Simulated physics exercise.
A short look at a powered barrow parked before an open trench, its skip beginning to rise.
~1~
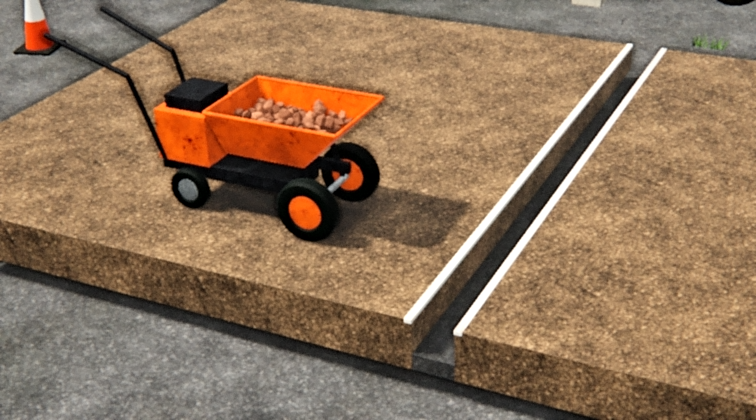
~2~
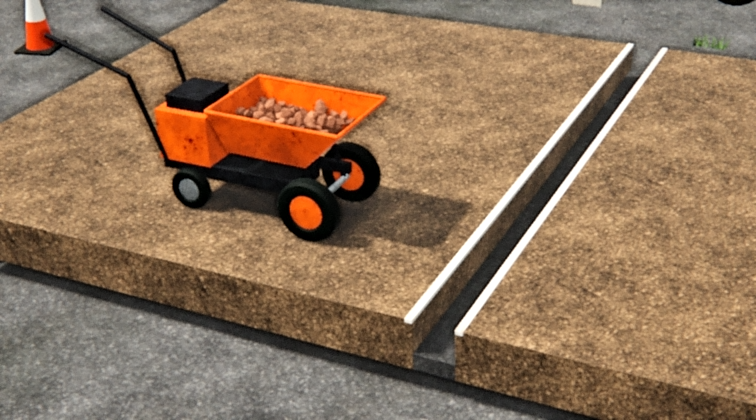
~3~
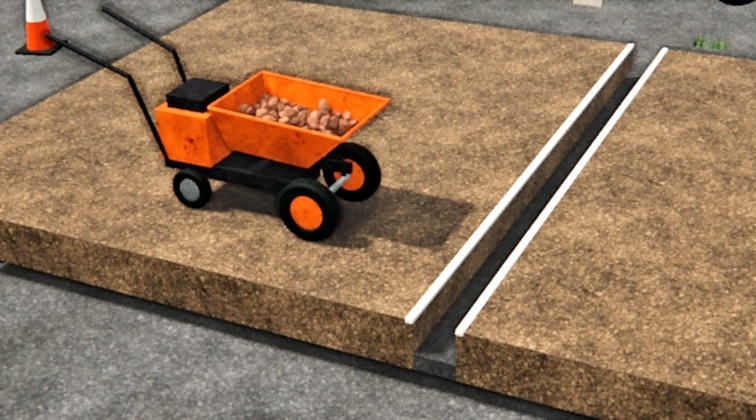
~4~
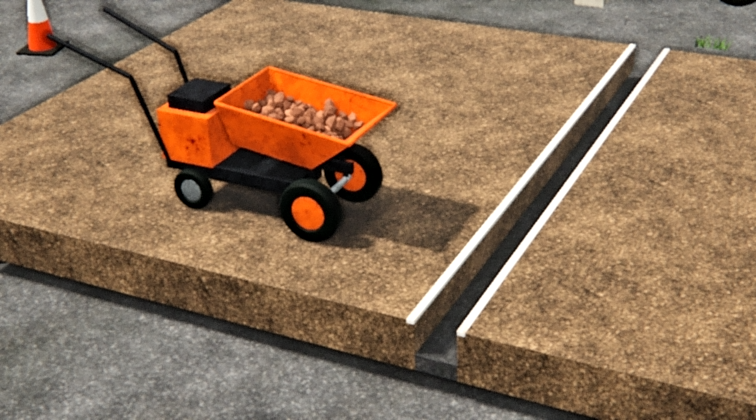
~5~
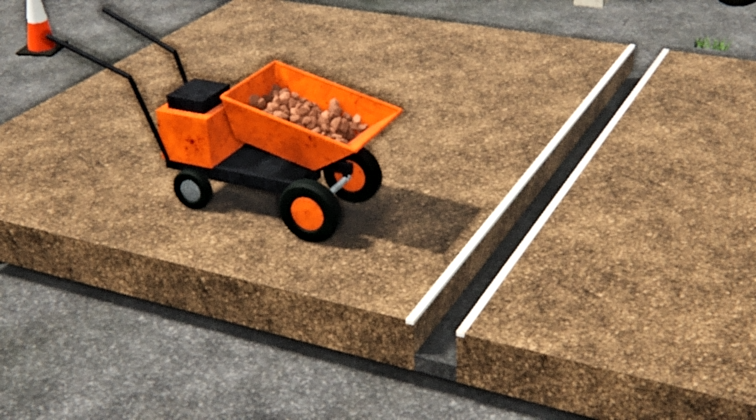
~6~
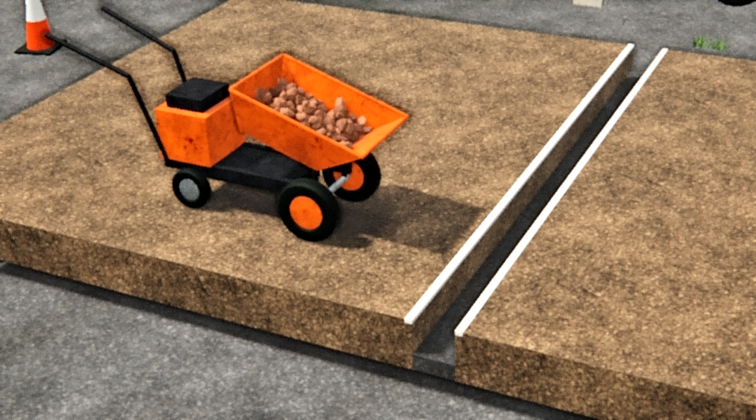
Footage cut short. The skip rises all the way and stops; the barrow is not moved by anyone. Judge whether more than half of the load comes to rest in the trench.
The trench takes in the minor portion of the load.
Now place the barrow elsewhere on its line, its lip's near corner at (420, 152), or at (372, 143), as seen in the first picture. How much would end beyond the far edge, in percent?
Near 60 and 0 percent respectively.
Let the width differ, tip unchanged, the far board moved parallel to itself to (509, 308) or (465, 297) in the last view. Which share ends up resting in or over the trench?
You'd get 30 % in the first case and 30 % in the second.
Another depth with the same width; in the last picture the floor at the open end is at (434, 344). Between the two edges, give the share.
Close to 30 per cent, I reckon.
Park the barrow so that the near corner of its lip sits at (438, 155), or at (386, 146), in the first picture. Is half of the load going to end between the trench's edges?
The first try ends with the lesser portion between the edges, the second with the greater portion.
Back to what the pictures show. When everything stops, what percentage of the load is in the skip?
Roughly 15 per cent of the load.
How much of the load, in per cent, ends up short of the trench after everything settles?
Near 50 in every hundred.
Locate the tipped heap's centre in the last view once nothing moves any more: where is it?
Around (455, 242).
Shortly afterwards, skip tipped steeply; the whole lot in the skip.
Next, skip tipped right over; the bulk in the skip; near a quarter short of the trench; only a few falling.
Some moments later, skip tipped right over; near a quarter in the skip; near half short of the trench; near a quarter in or heaped over the trench; only a few beyond it.
In the end, skip tipped right over; near a quarter in the skip; near half short of the trench; near a third in or heaped over the trench; only a few beyond it.
